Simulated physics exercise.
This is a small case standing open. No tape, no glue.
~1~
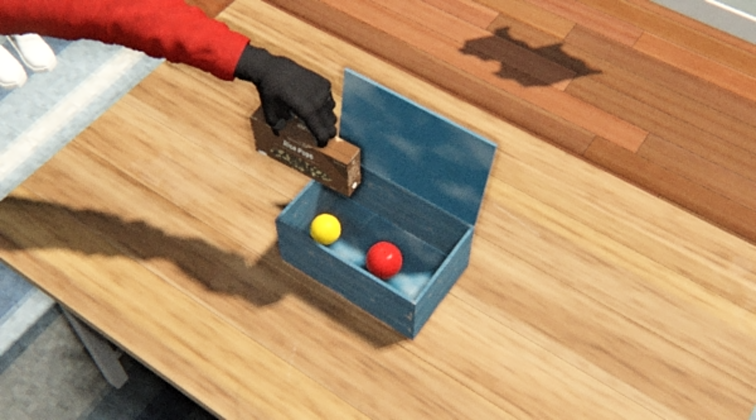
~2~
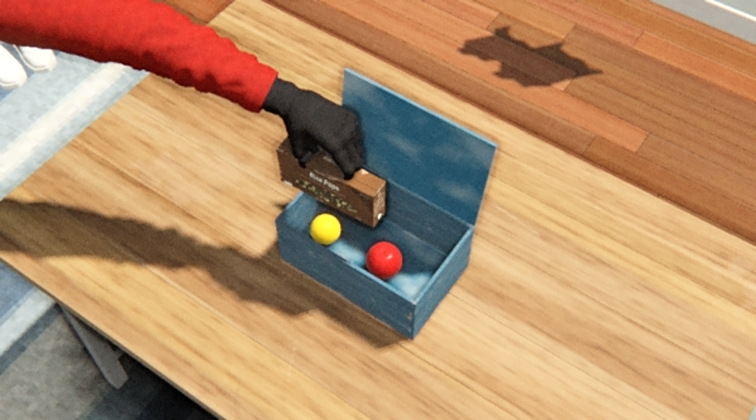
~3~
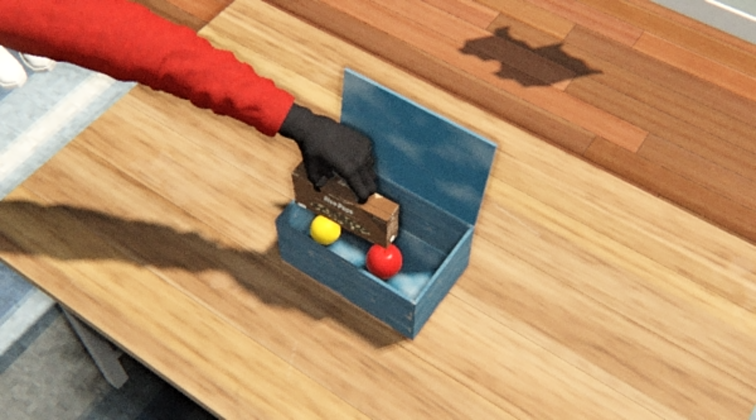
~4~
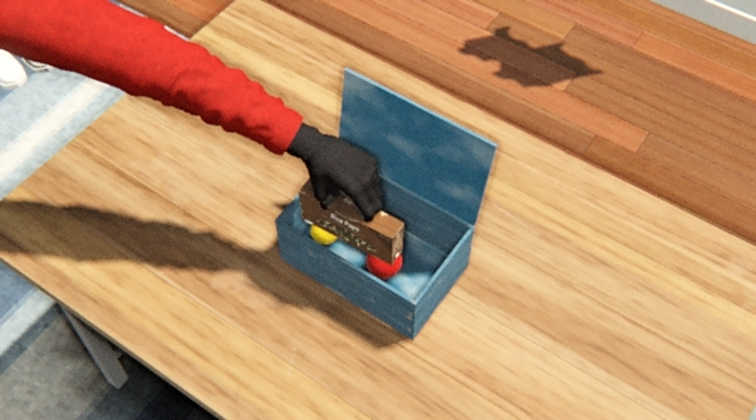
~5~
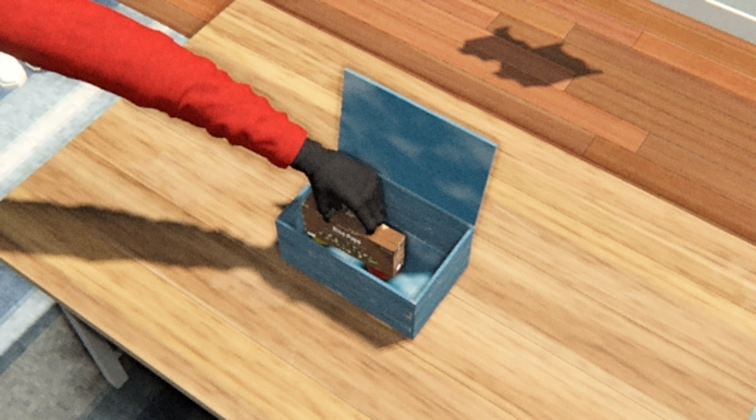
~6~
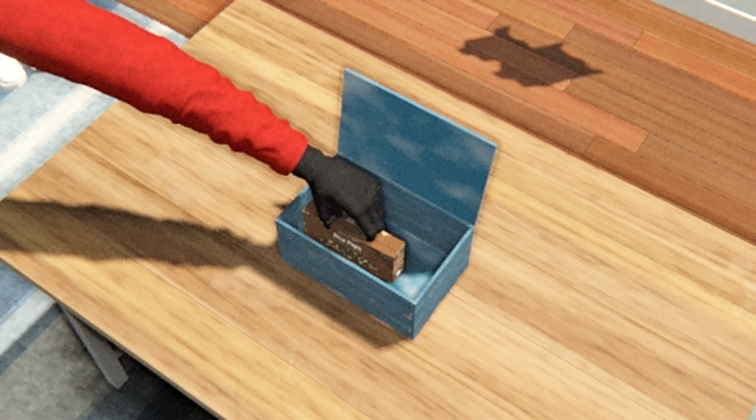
A black-gloved hand lowers a brown packet into an open blue case, covering two balls.
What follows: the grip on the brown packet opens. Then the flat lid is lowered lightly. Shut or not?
The lid closes.
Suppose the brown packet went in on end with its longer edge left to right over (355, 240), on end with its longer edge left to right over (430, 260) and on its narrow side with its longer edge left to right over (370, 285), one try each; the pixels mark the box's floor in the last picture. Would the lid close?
First, it closes; second, it is held up; third, it closes.
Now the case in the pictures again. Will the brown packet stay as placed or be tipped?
It tips.
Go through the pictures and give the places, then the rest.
In the first picture, coming down; brown packet (306, 150); red apple (384, 261).
In the second picture, coming down; brown packet (331, 181); red apple (384, 261).
In the third picture, coming down; brown packet (345, 204); red apple (384, 261).
In the fourth picture, coming down; brown packet (351, 221).
In the fifth picture, coming down; brown packet (353, 234).
In the sixth picture, in place under the hand; brown packet (353, 240).
Then, 0.60 s on from there, brown packet on its side near (359, 266); yellow lemon shifted about its own width; red apple shifted about its own width.
Then, 1.80 s on from there, lid 47° above the rim; brown packet on its side near (359, 266); yellow lemon shifted about its own width; red apple shifted about its own width.
In the end, lid shut; toppled in the box, brown packet; moved from the start, red apple and yellow lemon. At the end, from the last picture's camera, brown packet near (359, 266).
